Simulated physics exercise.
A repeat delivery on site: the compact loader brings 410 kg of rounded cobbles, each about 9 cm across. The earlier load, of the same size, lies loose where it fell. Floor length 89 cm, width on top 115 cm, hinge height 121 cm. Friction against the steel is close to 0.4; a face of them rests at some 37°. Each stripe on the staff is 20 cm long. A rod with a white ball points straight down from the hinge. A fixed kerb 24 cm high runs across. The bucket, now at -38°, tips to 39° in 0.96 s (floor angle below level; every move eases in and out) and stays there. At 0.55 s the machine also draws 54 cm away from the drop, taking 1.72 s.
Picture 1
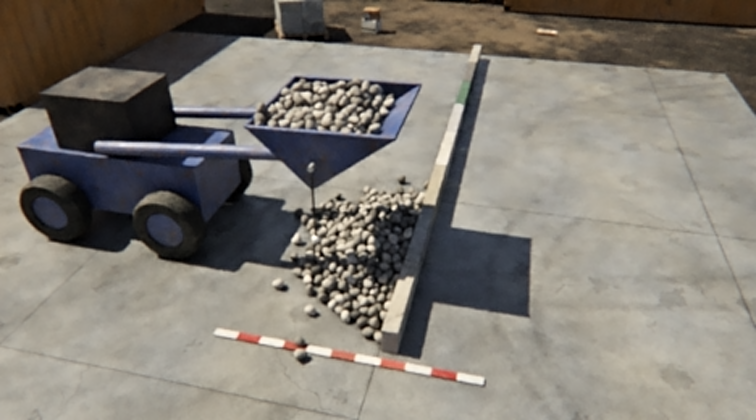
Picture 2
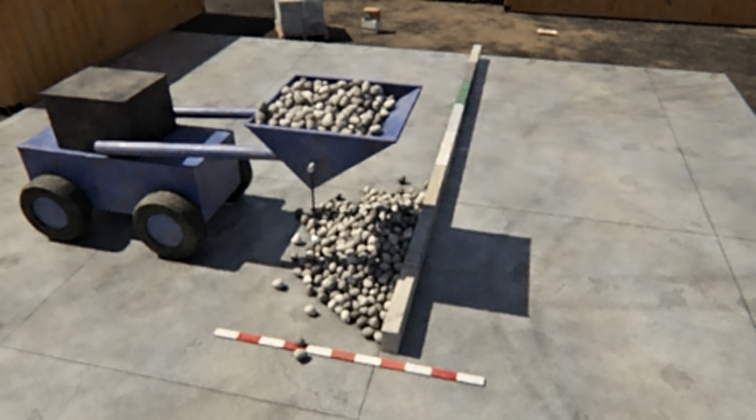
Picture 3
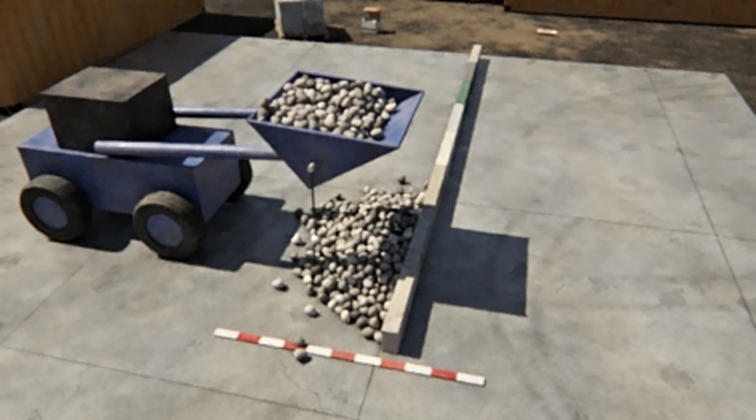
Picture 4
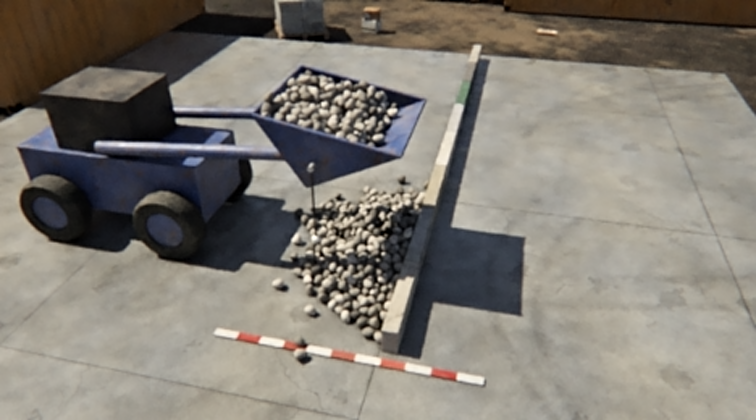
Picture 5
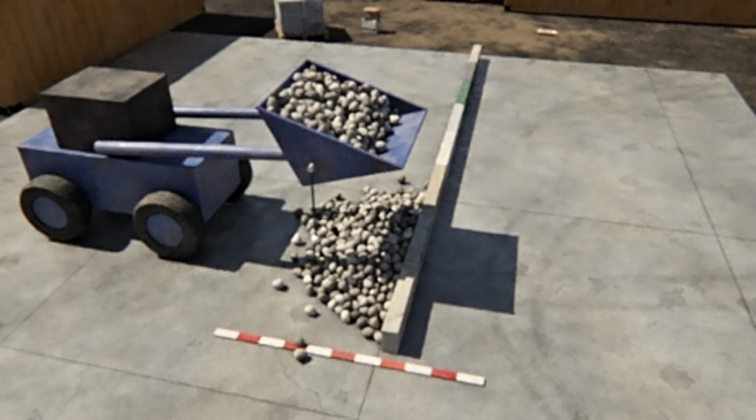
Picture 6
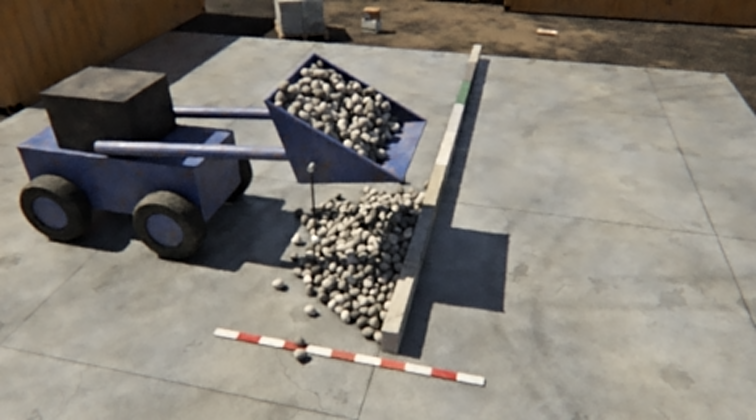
At first, a blue wheeled loader holds a raised bucket of rounded stones above a loose heap lying against a long kerb, with a red-and-white staff nearby. The bucket then gradually tilts, its back edge rising and its right lip lowering, while the stones stay inside and the loader's body remains still.
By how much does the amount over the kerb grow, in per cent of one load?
Close to 27 parts in a hundred.
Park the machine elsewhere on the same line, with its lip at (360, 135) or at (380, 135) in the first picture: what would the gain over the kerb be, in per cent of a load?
Near 10 per cent from the first place, 15 from the second.
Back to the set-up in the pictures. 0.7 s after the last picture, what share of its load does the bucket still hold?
It holds some 55 per cent.
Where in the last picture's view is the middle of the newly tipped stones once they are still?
Near (399, 237).
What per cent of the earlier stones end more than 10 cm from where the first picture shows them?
About 5 per cent.
Then, 0.3 s after the last picture the floor is at 27°; in per cent of one load, 100 in the bucket, 100 on this side of the kerb; the foremost stones are at (407, 246).
Then, 0.7 s after the last picture the floor is at 39°; in per cent of one load, 55 in the bucket, 145 on this side of the kerb; the foremost stones are at (422, 221).
Then, 2.3 s after the last picture the floor is at 39°; in per cent of one load, 0 in the bucket, 173 on this side of the kerb, 27 over the kerb; the foremost stones are at (633, 300).
Then, 5.0 s after the last picture the floor is at 39°; in per cent of one load, 0 in the bucket, 173 on this side of the kerb, 27 over the kerb; the foremost stones are at (633, 300). Net gain over the kerb, 27.
